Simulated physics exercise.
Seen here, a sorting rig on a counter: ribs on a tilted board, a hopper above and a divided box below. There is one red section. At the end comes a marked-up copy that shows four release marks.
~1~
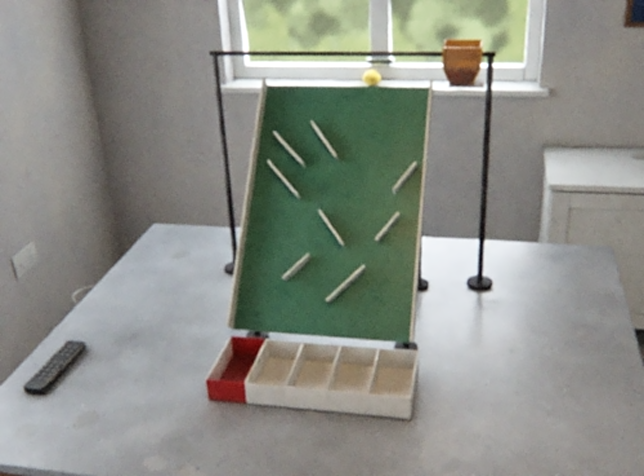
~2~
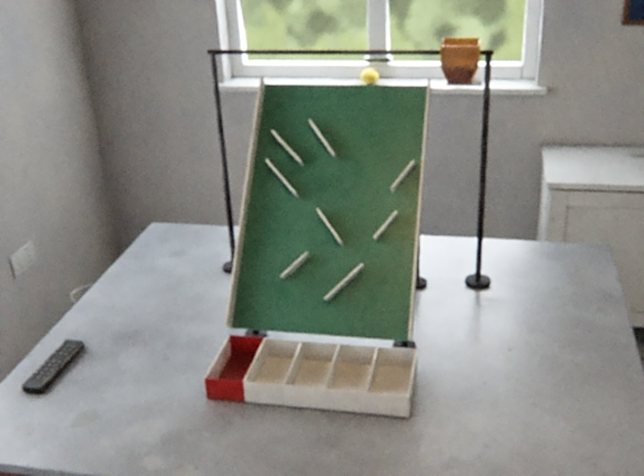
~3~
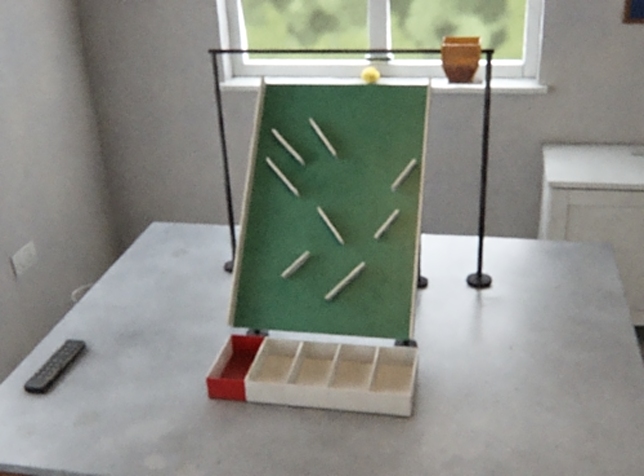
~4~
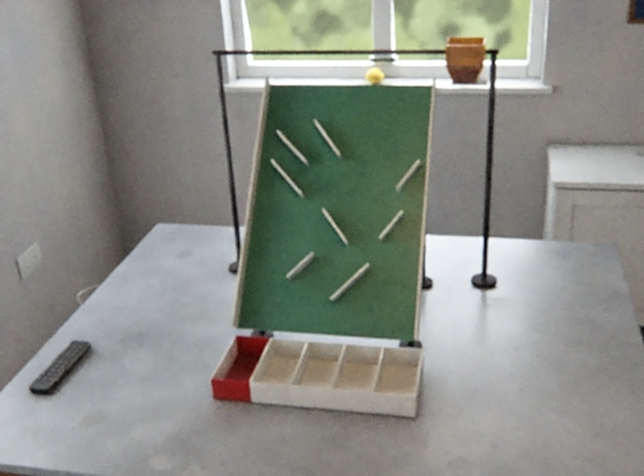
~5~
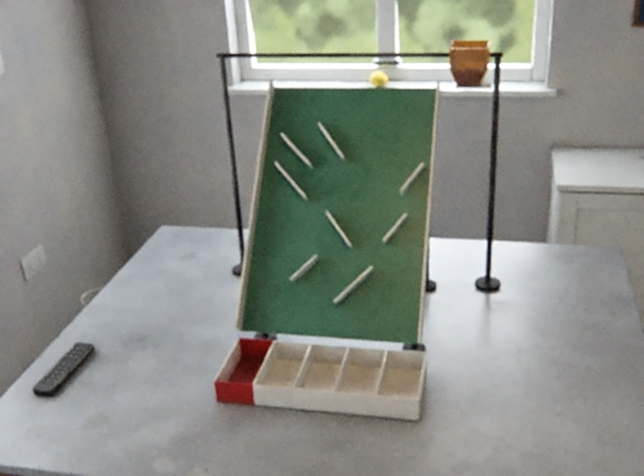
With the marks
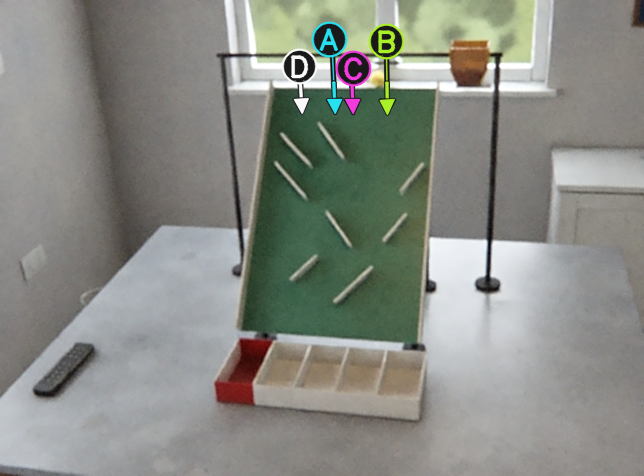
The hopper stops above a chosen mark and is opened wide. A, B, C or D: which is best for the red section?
Use mark D.
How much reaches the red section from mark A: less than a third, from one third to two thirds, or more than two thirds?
It is less than a third.
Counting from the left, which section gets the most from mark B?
The second from the left.
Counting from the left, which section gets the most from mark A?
The second.
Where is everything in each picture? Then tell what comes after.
The first frame shows hopper at (462, 74), clay pellets, door shut.
The second frame shows ribs (272, 130) to (301, 161), (309, 119) to (334, 154), (266, 159) to (296, 193).
The third frame shows ribs (392, 187) to (415, 159), (318, 207) to (342, 241), (375, 237) to (398, 210).
The fourth frame shows ribs (287, 277) to (313, 252), (331, 299) to (369, 264).
The fifth frame shows red section at (235, 391), number 1 of 5 from the left.
On the marked copy, mark A meets the board at (334, 108); mark B meets the board at (387, 109); mark C meets the board at (352, 108); mark D meets the board at (301, 108).
Choosing A, a small part in the red section, nearly all in other sections.
Choosing B, none in the red section, all in other sections.
Choosing C, none in the red section, all in other sections.
Choosing D, about a third in the red section, about two thirds in other sections.
